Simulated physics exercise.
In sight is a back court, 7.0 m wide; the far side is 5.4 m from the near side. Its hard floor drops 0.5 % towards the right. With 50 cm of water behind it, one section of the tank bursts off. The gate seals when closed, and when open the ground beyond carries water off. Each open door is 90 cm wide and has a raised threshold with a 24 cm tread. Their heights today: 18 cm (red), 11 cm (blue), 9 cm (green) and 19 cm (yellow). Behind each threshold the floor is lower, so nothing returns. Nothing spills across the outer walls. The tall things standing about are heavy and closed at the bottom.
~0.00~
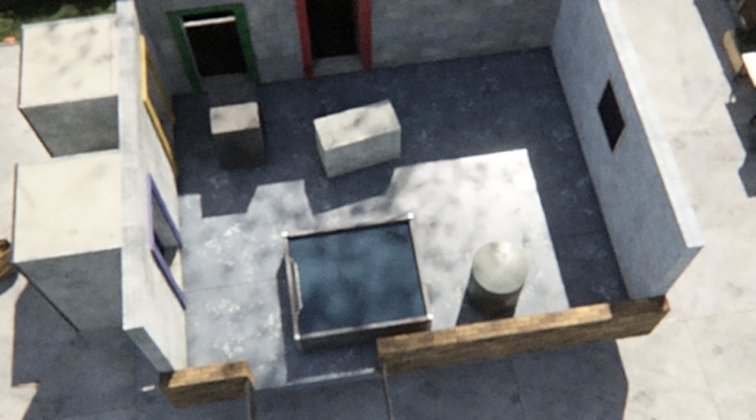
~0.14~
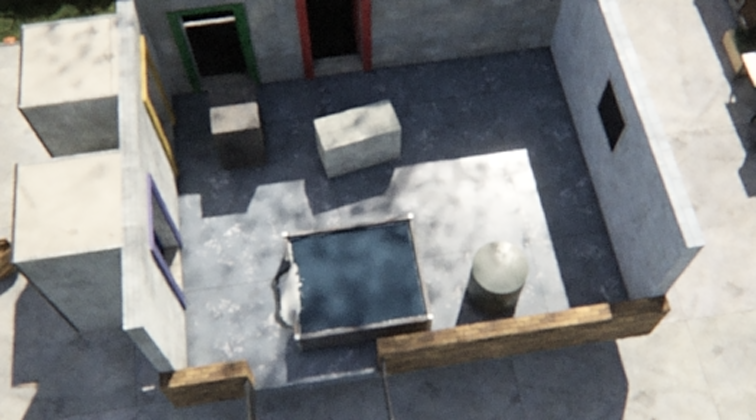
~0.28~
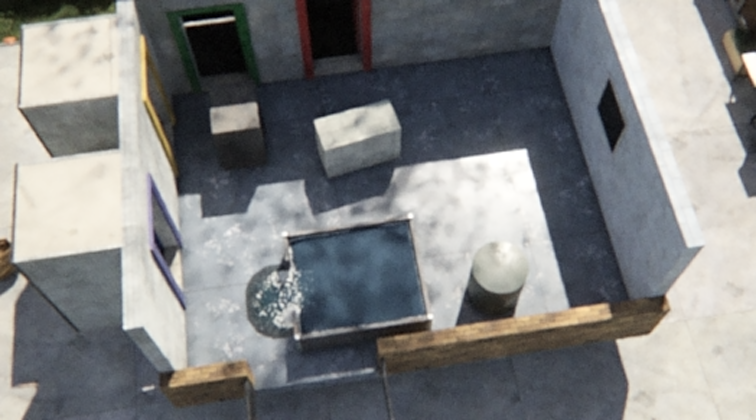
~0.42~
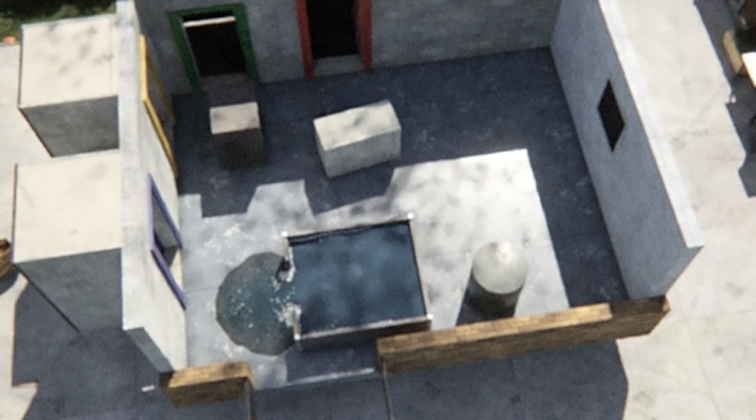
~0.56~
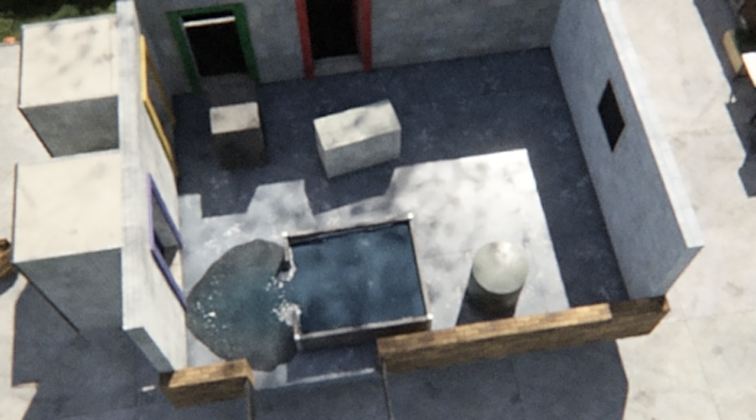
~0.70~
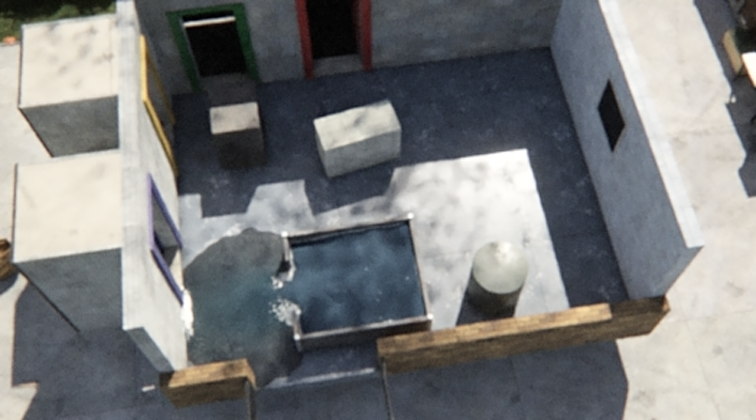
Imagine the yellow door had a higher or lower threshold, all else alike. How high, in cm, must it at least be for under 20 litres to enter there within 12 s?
Some 6.5 cm above the ground.
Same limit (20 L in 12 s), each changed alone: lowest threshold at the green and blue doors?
About 10.0 cm at green and 17 cm at blue.
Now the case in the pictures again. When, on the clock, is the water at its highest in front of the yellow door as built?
Near 8.0 s.
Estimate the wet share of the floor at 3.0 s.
Near 25 per cent is wet.
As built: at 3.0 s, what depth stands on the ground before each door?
Depths in cm: Red 0, blue 18, green 6, yellow 4.
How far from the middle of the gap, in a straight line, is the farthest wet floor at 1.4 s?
About 2.6 m.
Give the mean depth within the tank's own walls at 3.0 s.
Some 26 cm.
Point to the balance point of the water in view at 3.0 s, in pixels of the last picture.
Near (296, 288).
After 1.4 s water covers 15 % of the floor, deepest (34 cm) near (189, 385); it has not reached the yellow door.
After 3.0 s water covers 25 % of the floor, deepest (22 cm) near (188, 373); 4 cm at the yellow door, 0 litres in over its 19 cm threshold.
After 12.0 s water covers 75 % of the floor, deepest (7 cm) near (185, 307); 6 cm at the yellow door, 0 litres in over its 19 cm threshold.
At the yellow door as built, the water arrived by 2.0 s and peaked near 10 cm at 7.8 s.
With a threshold of 5.5 cm, 33 litres would have come in within the 12 s; with 7.5 cm, 14 litres. So under 20 litres takes about 6.5 cm.
